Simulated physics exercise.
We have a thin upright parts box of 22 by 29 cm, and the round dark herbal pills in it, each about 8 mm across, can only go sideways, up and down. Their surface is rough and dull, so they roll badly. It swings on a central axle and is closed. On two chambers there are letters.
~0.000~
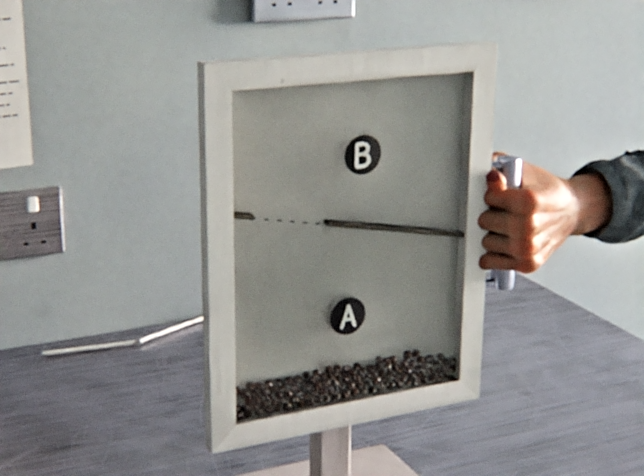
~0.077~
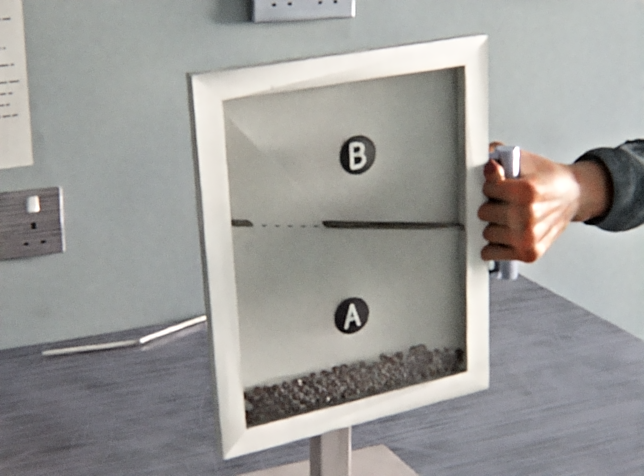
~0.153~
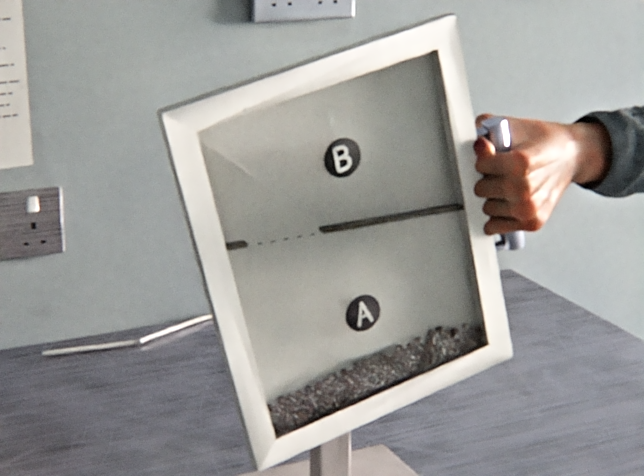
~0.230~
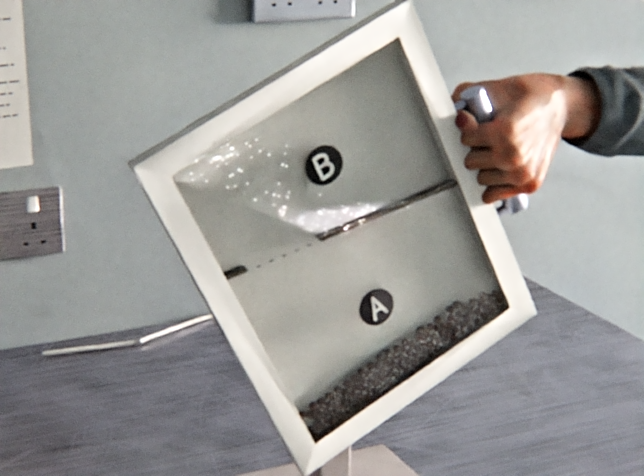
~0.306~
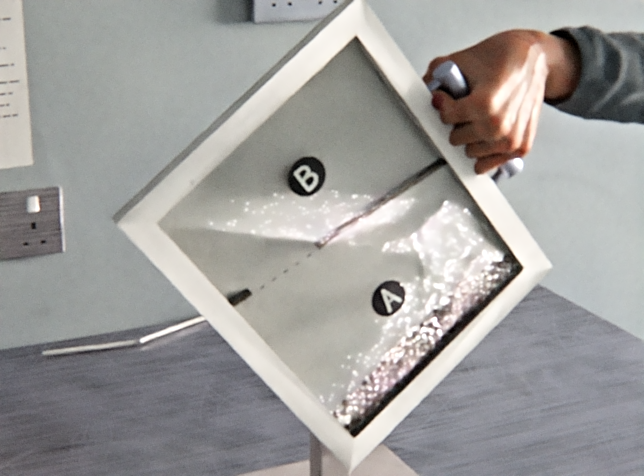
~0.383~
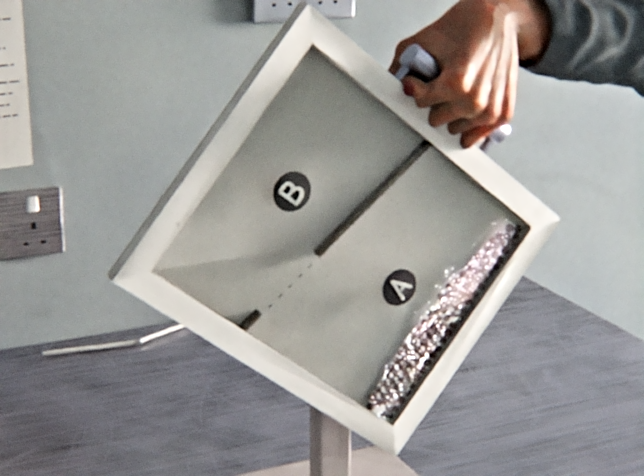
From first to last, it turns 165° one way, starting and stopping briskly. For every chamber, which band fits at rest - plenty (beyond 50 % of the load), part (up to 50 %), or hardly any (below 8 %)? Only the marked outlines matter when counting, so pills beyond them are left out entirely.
Chamber A - part, chamber B - plenty.
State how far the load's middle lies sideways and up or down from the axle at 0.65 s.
Roughly 11 centimetres to the right and 5 centimetres below.
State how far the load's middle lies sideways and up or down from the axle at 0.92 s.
About 9 cm right and 3 cm below.
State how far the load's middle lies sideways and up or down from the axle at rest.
About 4 cm right and 10 cm below.
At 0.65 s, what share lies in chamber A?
The share there is around 100 percent.
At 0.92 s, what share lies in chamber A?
The share there is near 95 %.
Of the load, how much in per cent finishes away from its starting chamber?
80 per cent.
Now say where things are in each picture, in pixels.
Level; about 110 pills; load centre (346, 382); top pill (379, 360); A (348, 316), B (363, 155), in the first picture.
Turned 3° anticlockwise; load centre (353, 381); top pill (422, 349), in the second picture.
Turned 14° anticlockwise; load centre (376, 374); top pill (439, 331); wall ends (220, 248) to (244, 244), (323, 230) to (463, 206), in the third picture.
Turned 26° anticlockwise; load centre (402, 360); top pill (483, 296), in the fourth picture.
Turned 38° anticlockwise; load centre (424, 342); top pill (507, 259), in the fifth picture.
Turned 51° anticlockwise; load centre (439, 326); top pill (510, 228); A (399, 287), B (292, 192), in the sixth picture.
By 0.65 s, it stands 95° anticlockwise; the pills' middle is 11 cm right of and 5 cm below the centre; A 100 %.
By 0.92 s, it stands 139° anticlockwise; the pills' middle is 9 cm right of and 3 cm below the centre; A 95 %, B 5 %.
By 1.15 s, it stands 165° anticlockwise; the pills' middle is 6 cm right of and 7 cm below the centre; A 40 %, B 60 %.
At rest by 1.9 s, it stands 165° anticlockwise; A 20 %, B 80 %.
